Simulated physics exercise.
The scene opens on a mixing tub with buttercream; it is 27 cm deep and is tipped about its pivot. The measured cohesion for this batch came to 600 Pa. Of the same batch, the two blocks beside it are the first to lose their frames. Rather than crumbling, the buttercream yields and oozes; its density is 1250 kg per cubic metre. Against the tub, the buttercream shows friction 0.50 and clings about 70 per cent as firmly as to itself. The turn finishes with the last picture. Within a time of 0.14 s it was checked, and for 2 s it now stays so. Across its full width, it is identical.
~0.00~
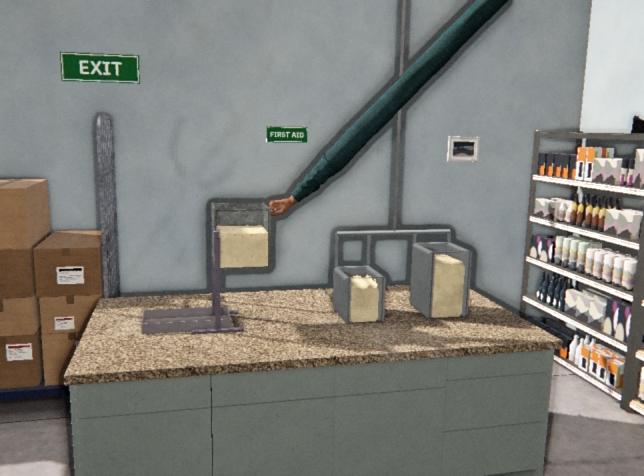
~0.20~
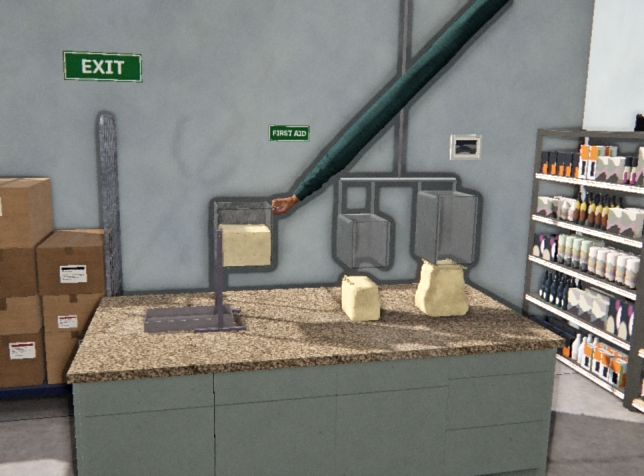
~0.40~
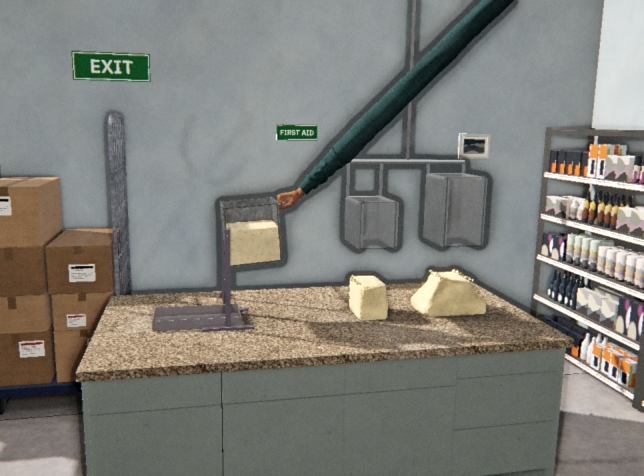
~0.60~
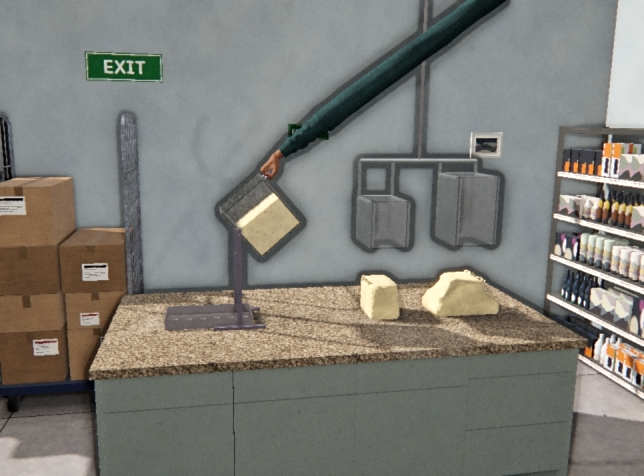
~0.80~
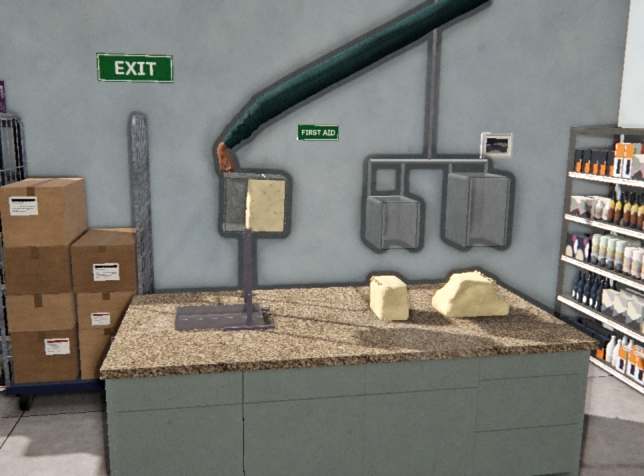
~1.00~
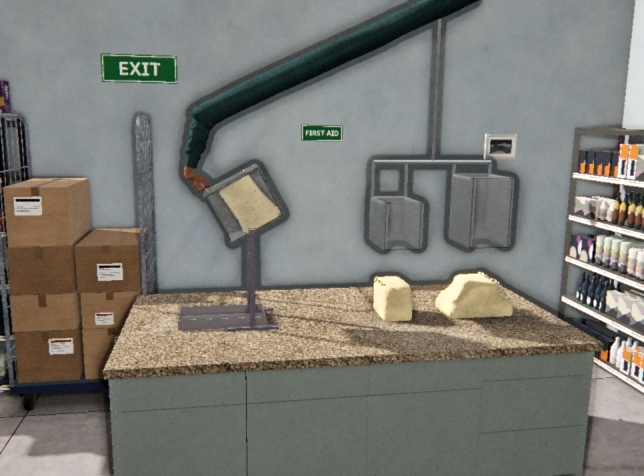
In a stockroom, covers lift off two blocks, one slumps, then an arm tilts a tub.
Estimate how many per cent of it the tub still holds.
The tub still holds some 0 per cent.
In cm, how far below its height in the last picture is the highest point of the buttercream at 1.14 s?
Roughly 12 cm.
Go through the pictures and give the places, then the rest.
In the first frame, handle-side rim at (268, 209), tilt 0 degrees; highest point of the buttercream at (251, 233); test blocks 18 cm, 29 cm high (left to right).
In the second frame, handle-side rim at (271, 208), tilt 0 degrees; highest point of the buttercream at (254, 232); test blocks 18 cm, 25 cm high (left to right).
In the third frame, handle-side rim at (276, 203), tilt 5 degrees; highest point of the buttercream at (276, 227); test blocks 18 cm, 18 cm high (left to right).
In the fourth frame, handle-side rim at (262, 179), tilt 41 degrees; highest point of the buttercream at (276, 199); test blocks 18 cm, 18 cm high (left to right).
In the fifth frame, handle-side rim at (225, 178), tilt 88 degrees; highest point of the buttercream at (254, 180); test blocks 18 cm, 18 cm high (left to right).
In the sixth frame, handle-side rim at (205, 198), tilt 118 degrees; highest point of the buttercream at (246, 176); test blocks 18 cm, 18 cm high (left to right).
By 1.14 s, the tub is at 118 degrees and holds 77 %.
By 1.31 s, the tub is at 118 degrees and holds 14 %.
By 1.48 s, the tub is at 118 degrees and holds 0 %.
By 1.65 s, the tub is at 118 degrees and holds 0 %.
By 3.00 s, at the end, the tub is at 118 degrees and holds 0 %.
